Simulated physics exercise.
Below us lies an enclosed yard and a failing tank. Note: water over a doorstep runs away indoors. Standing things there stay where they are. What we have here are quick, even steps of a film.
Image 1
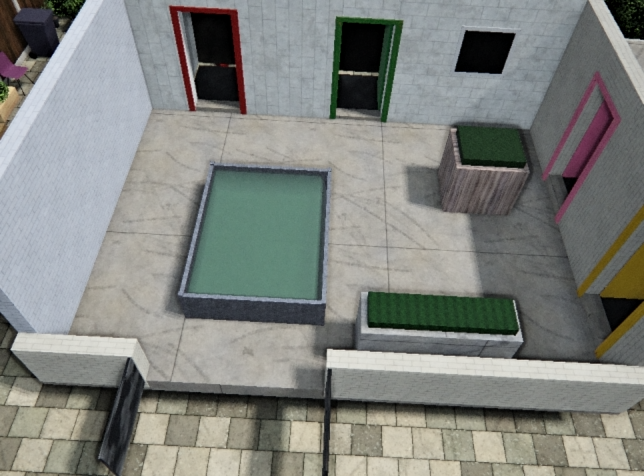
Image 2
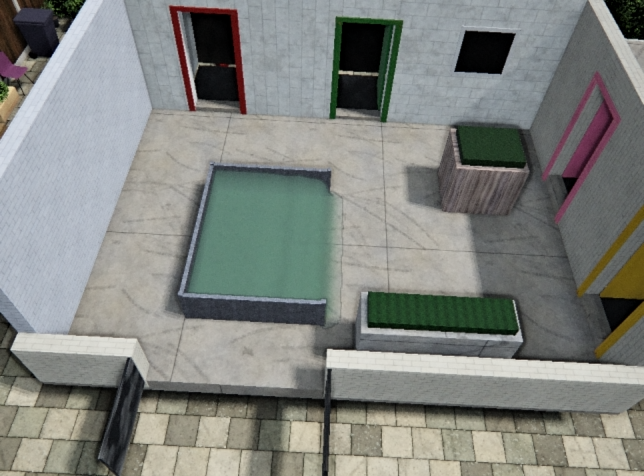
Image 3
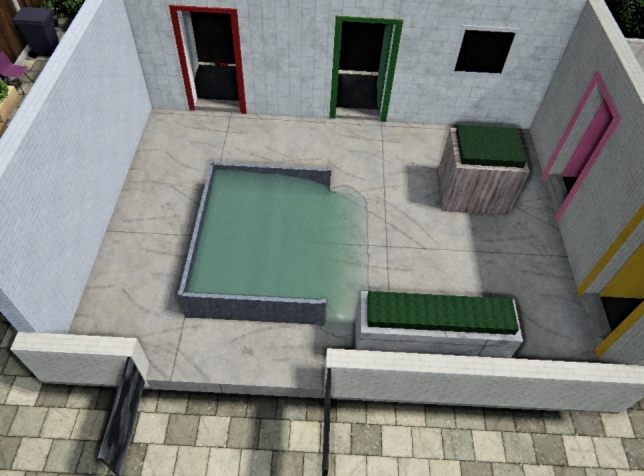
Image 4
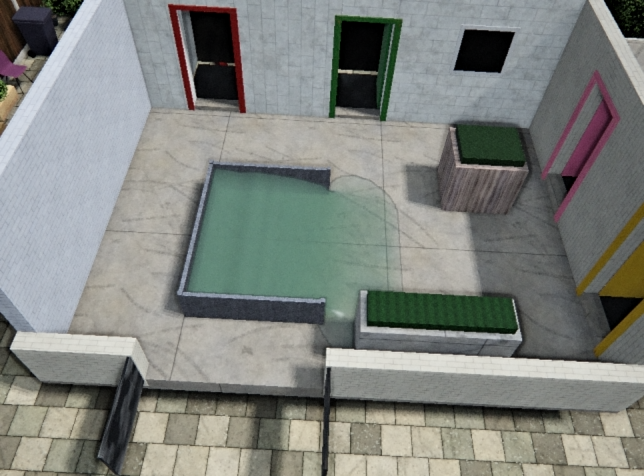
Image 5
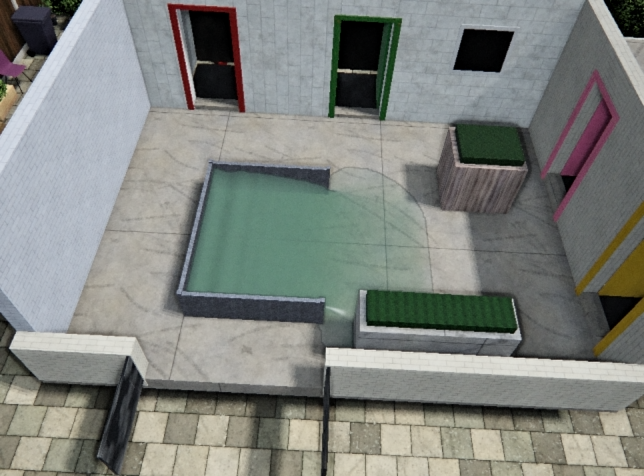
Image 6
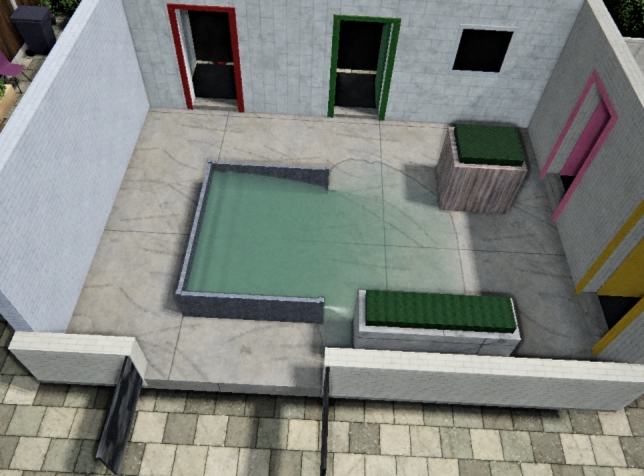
In the video, a rectangular tank of green water stands still in a walled yard, then its right side gives way and water pours out, spreading rightward across the paved floor toward two green-topped blocks.
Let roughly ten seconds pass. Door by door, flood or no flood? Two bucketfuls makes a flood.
Green door: No flood, pink door: No flood, yellow door: Flood, red door: No flood.
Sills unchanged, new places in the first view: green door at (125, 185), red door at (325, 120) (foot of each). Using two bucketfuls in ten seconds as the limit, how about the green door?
Green door: Falls short.
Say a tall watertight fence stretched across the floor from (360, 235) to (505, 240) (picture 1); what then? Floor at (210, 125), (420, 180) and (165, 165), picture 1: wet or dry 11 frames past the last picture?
Log, spots one to three: Spared; swamped; spared.
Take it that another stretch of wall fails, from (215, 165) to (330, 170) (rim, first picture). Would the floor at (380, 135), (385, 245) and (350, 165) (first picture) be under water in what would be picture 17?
Result, in sequence: Sodden, spared by the spill, sodden.
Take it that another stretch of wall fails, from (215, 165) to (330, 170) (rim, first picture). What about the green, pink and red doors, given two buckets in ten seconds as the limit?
So, taking them in turn: Green door tops the limit, pink door doesn't reach it, red door tops the limit.
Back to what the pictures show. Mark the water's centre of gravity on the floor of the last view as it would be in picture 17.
Near (382, 252).
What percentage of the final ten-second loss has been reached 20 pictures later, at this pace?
I'd put it at 60 per cent.
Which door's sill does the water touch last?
I'd go with the red door.
A moment on, water covers 35 % of the floor; the green door not reached, the pink door not reached, the yellow door wet at the sill, nothing in, the red door not reached.
Next, water covers 40 % of the floor; the green door not reached, the pink door wet at the sill, nothing in, the yellow door over two buckets in, the red door not reached.
Then, water covers 50 % of the floor; the green door wet at the sill, nothing in, the pink door wet at the sill, nothing in, the yellow door far over two buckets in, the red door not reached.
Later, water covers 65 % of the floor; the green door wet at the sill, nothing in, the pink door under two buckets in, the yellow door far over two buckets in, the red door wet at the sill, nothing in.
In the end, water covers 90 % of the floor; the green door wet at the sill, nothing in, the pink door under two buckets in, the yellow door far over two buckets in, the red door wet at the sill, nothing in.
